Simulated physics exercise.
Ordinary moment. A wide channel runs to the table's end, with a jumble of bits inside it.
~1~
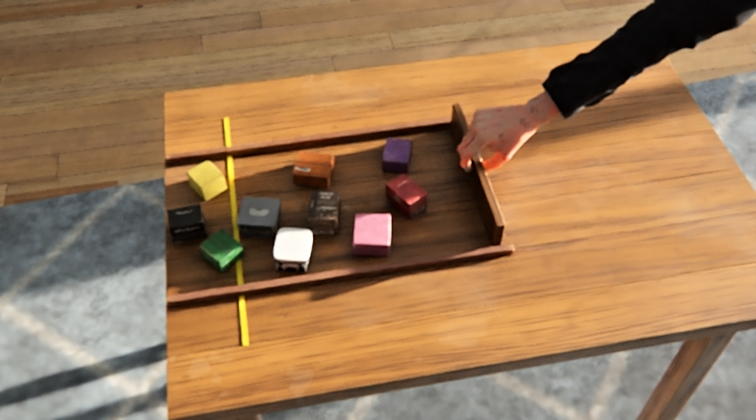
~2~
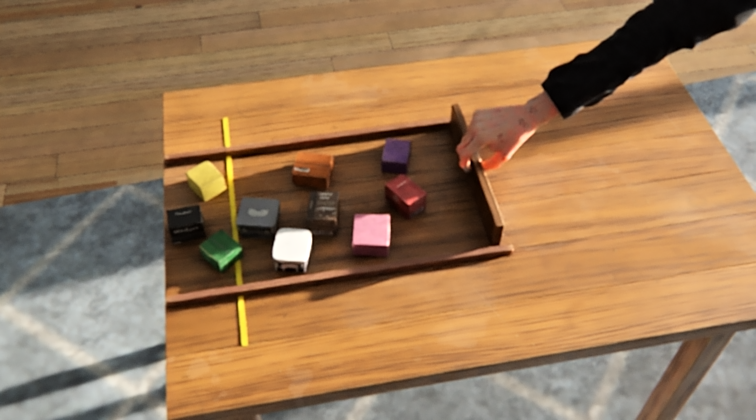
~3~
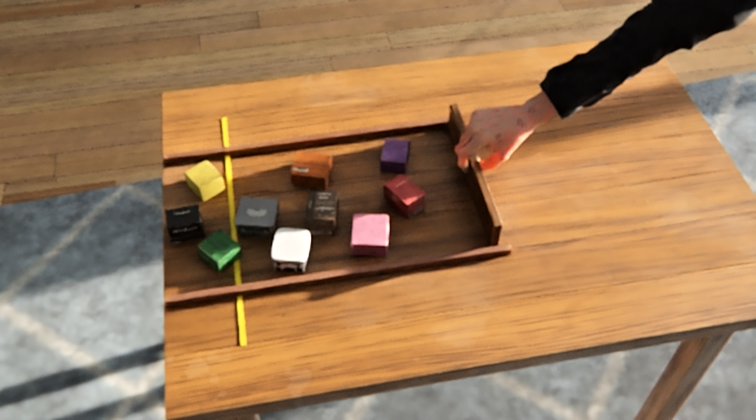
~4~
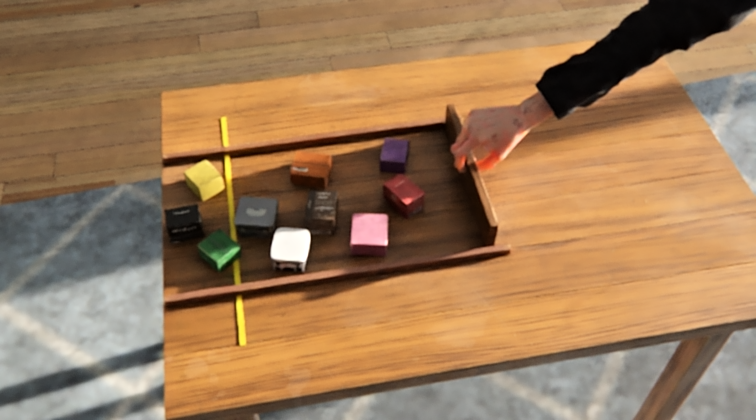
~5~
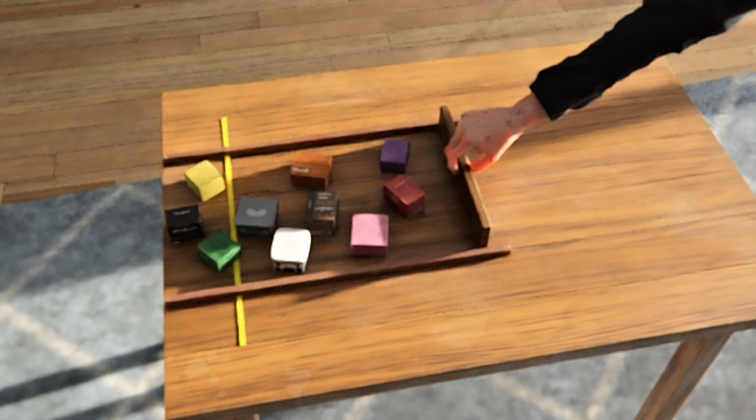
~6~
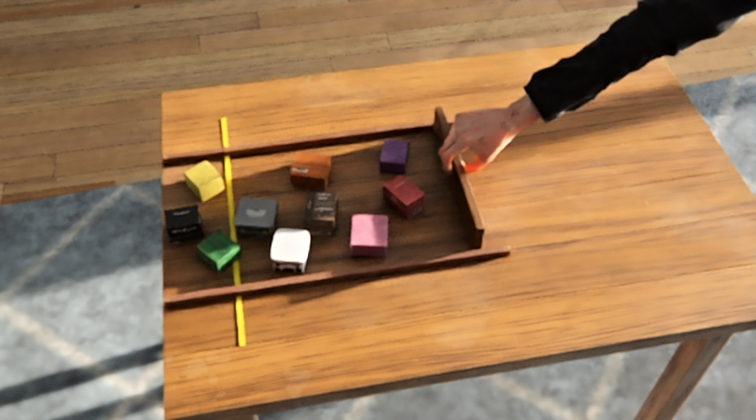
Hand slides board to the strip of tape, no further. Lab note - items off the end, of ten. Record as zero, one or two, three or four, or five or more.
Most likely three, perhaps four, will tumble off the end.
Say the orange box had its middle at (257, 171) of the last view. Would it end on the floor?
From that start the object is safe.
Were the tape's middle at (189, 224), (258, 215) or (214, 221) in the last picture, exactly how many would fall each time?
7, 1, 4.
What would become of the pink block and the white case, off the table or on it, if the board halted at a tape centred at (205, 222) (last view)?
Pink block still up; white case down.
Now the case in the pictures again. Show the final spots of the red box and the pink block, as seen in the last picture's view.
Around (219, 217) and around (217, 261).
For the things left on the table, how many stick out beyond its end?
Count: 0.
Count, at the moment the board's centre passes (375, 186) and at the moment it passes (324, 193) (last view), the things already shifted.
Counts: 3 / 7.
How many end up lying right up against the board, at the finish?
That makes 3.
Early on, none off yet; black box at rest near (184, 224); yellow block at rest near (204, 181); green box at rest near (219, 251).
Finally, the number that fall off is three or four; lost, grey case, green box, yellow block and black box.
